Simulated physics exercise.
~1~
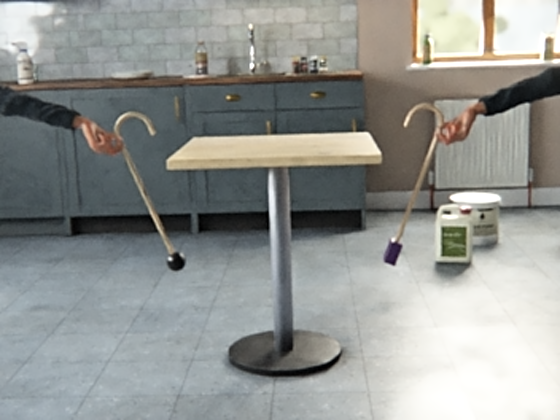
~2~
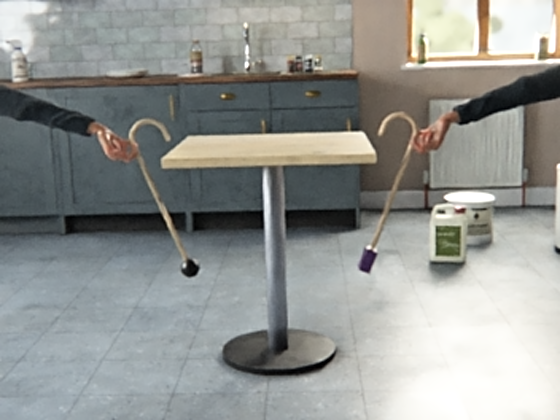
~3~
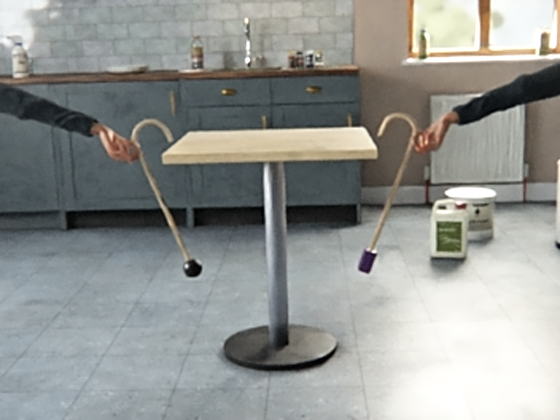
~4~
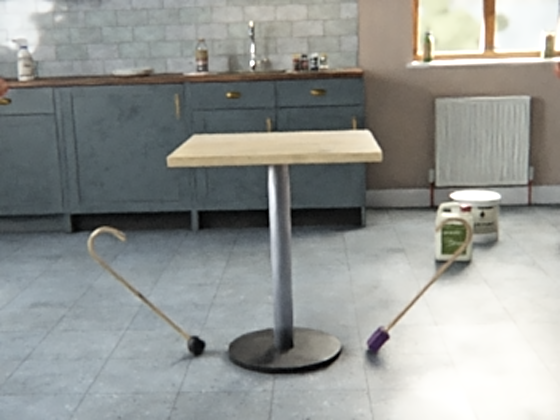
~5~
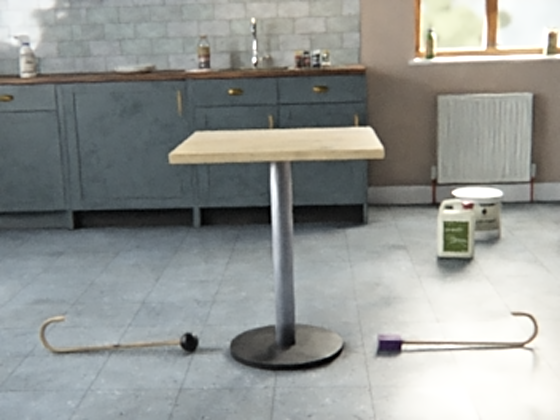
A black-ended ladle and a purple-ended brush, each with a pale hooked handle, are held by two hands at the left and right ends of a small wooden-topped table. The slightly swaying view faces a kitchen with blue-grey cabinets, a tiled wall, a radiator and containers on the grey floor. The hands bring the hooks close to the table's ends, the handles slanting inward beneath it. Then the hands let go and draw back, and both things drop, tilting outward. They end lying flat on the floor on either side of the table's round base.
